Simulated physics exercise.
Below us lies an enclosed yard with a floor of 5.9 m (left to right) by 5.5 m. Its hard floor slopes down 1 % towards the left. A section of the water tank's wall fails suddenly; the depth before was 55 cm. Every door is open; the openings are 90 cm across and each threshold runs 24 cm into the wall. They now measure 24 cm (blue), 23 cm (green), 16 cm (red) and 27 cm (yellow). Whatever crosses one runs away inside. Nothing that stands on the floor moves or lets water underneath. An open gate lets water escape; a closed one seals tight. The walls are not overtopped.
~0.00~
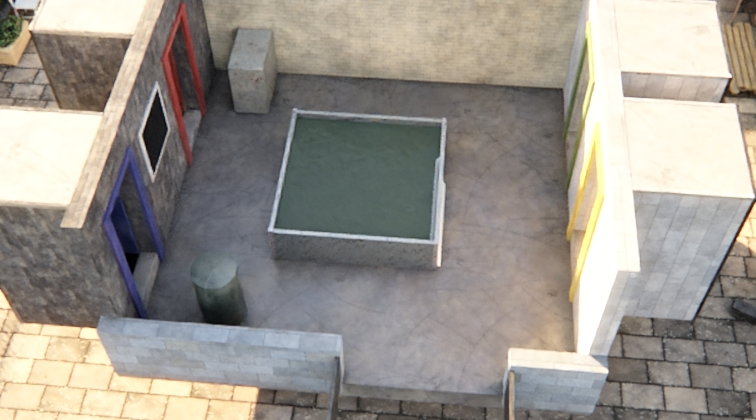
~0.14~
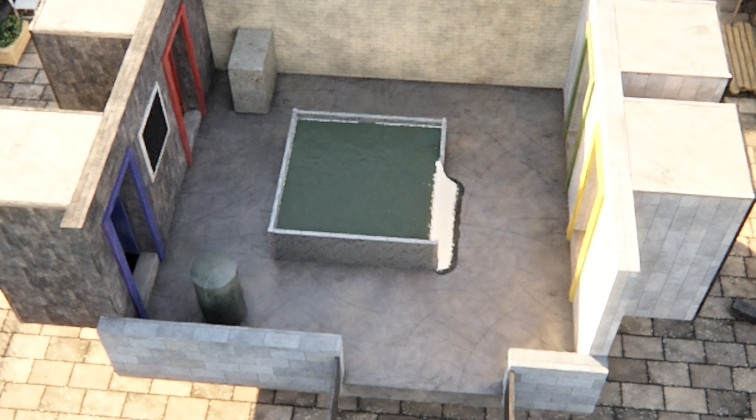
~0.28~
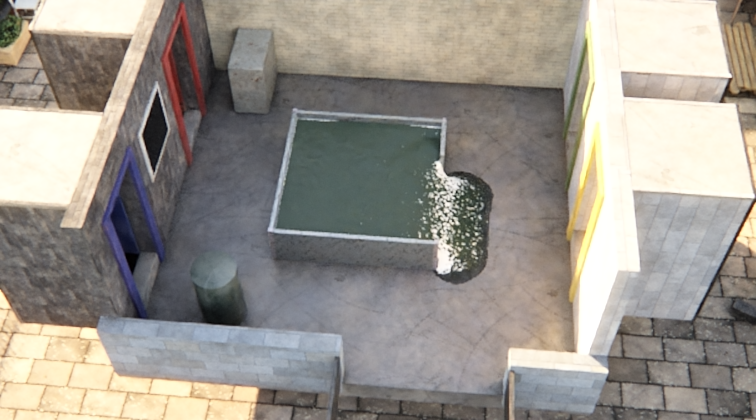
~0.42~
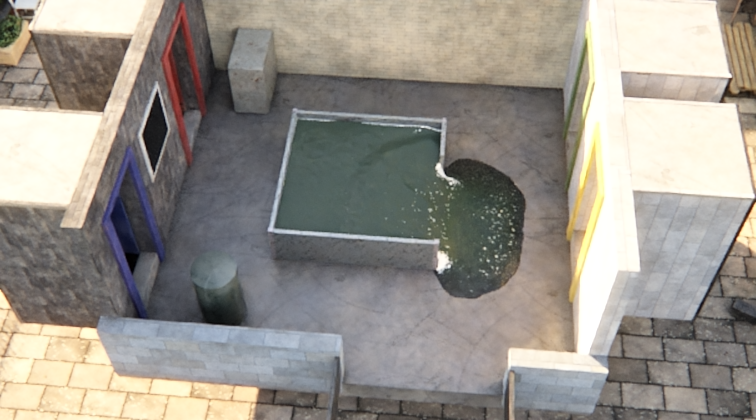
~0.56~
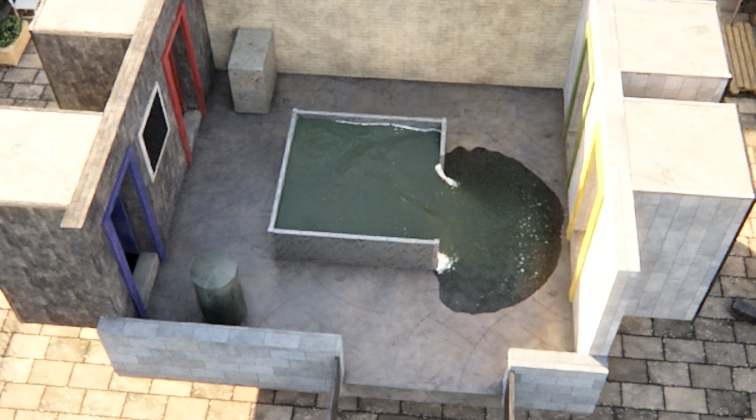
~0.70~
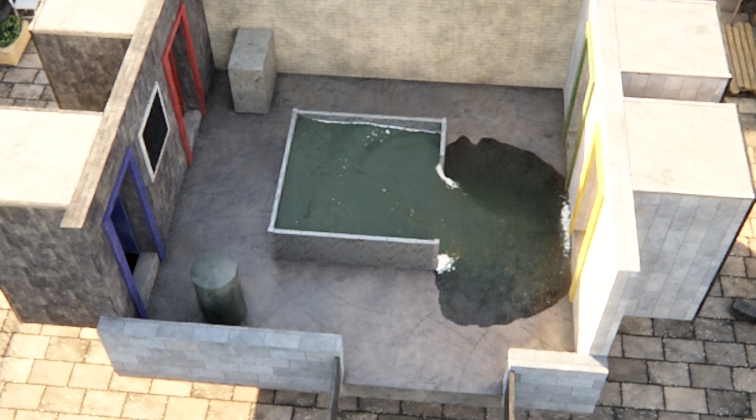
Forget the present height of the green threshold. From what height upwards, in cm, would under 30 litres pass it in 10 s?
About 12.5 cm.
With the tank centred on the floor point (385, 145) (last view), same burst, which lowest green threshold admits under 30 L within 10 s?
About 29 cm.
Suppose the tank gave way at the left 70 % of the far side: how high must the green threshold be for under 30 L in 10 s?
About 11.0 cm.
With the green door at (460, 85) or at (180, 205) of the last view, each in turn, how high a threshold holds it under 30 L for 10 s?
About 7.0 and 8.0 cm.
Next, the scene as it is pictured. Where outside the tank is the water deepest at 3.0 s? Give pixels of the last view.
Around (566, 371).
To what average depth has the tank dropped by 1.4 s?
About 38 cm.
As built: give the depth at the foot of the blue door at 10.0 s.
Roughly 9.5 cm deep.
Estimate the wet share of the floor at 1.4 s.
Some 25 per cent of it.
After 1.4 s water covers 25 % of the floor, deepest (36 cm) near (562, 239); 18 cm at the green door, 0 litres in over its 23 cm threshold.
After 3.0 s water covers 45 % of the floor, deepest (35 cm) near (566, 371); 17 cm at the green door, 0 litres in over its 23 cm threshold.
After 10.0 s water covers 95 % of the floor, deepest (15 cm) near (185, 177); 6 cm at the green door, 0 litres in over its 23 cm threshold.
At the green door as built, the water arrived by 0.9 s and peaked near 19 cm at 2.4 s.
Run again over the same 10 s with other heights there, 47 litres in over 10.5 cm, 20 litres over 14 cm. The limit of 30 litres is kept from about 12.5 cm up.
